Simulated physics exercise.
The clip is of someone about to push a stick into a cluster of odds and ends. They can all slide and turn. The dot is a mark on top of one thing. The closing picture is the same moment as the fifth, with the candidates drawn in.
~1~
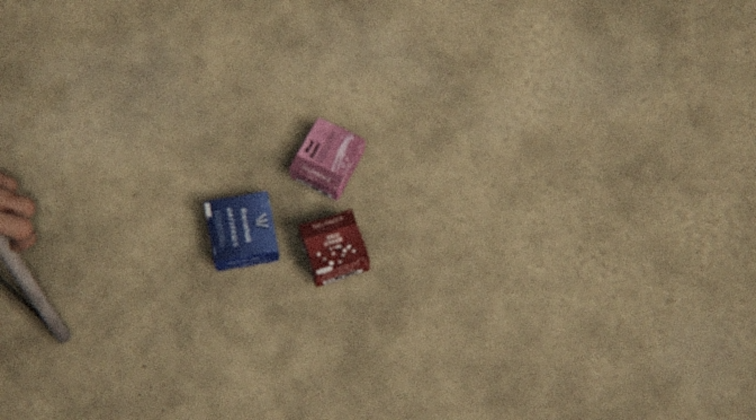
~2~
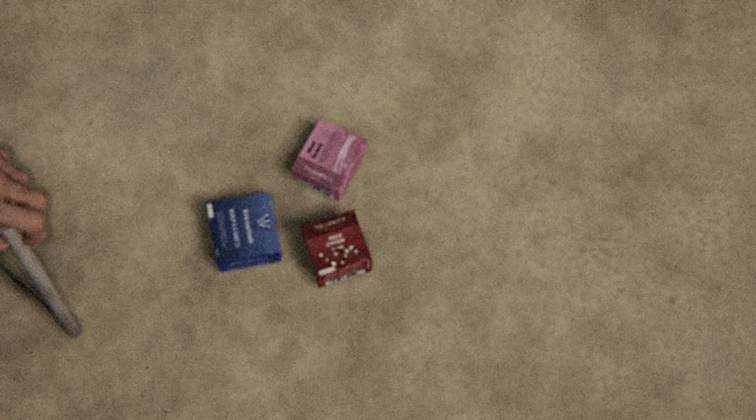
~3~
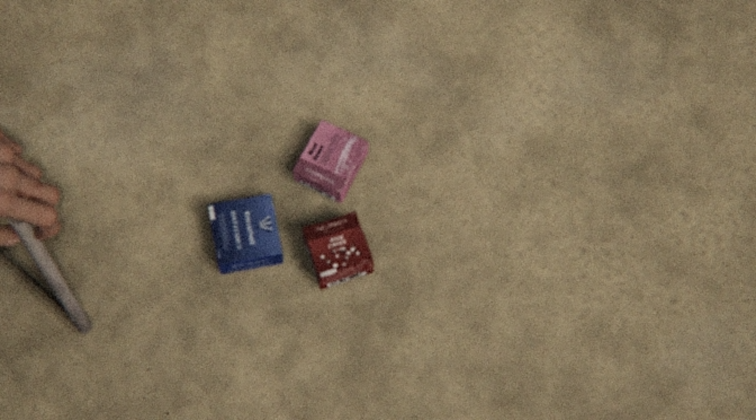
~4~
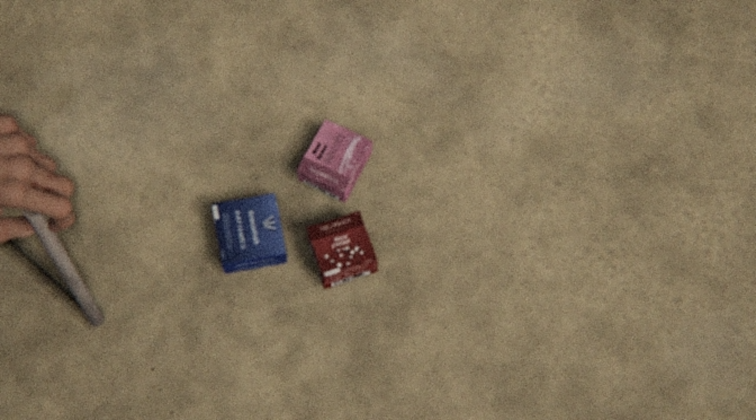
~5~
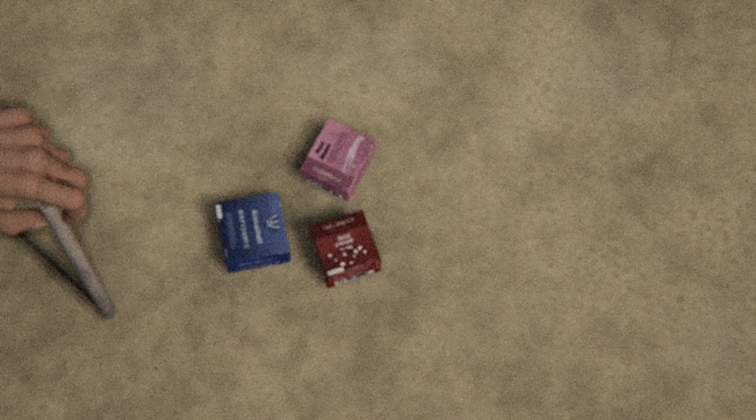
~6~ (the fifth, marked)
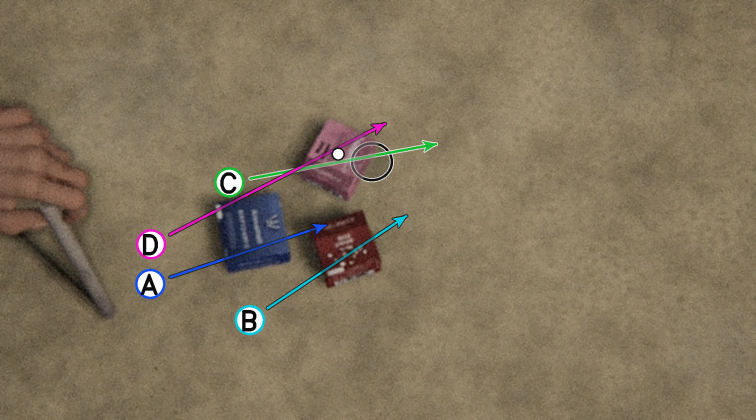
A hand holding a grey stick came in from the left and moved a short way right across the mottled surface, while the blue box, pink box and red packet shifted very slightly right, untouched.
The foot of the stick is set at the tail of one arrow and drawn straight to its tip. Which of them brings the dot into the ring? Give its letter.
Push along D.
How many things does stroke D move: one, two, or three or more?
In all, two.
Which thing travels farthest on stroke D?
It is the pink box.
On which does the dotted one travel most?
That is C.
On the marked copy, A from (170, 277) to (326, 225); B from (267, 308) to (406, 216); C from (250, 179) to (436, 144); D from (170, 235) to (385, 124); the ring at (372, 162); the white dot at (338, 154).
Taking D. A third of the way, foot of the stick (249, 195); pink box (339, 160); blue box (269, 231).
Two thirds of the way, foot of the stick (325, 155); pink box (357, 161); blue box (272, 230).
When it is over, foot of the stick (385, 124); pink box (374, 164); blue box (272, 230); the dot on the pink box is in the ring.
As for the rest, A leaves the dotted thing at (352, 127); B leaves the dotted thing at (339, 160); C leaves the dotted thing at (441, 172).
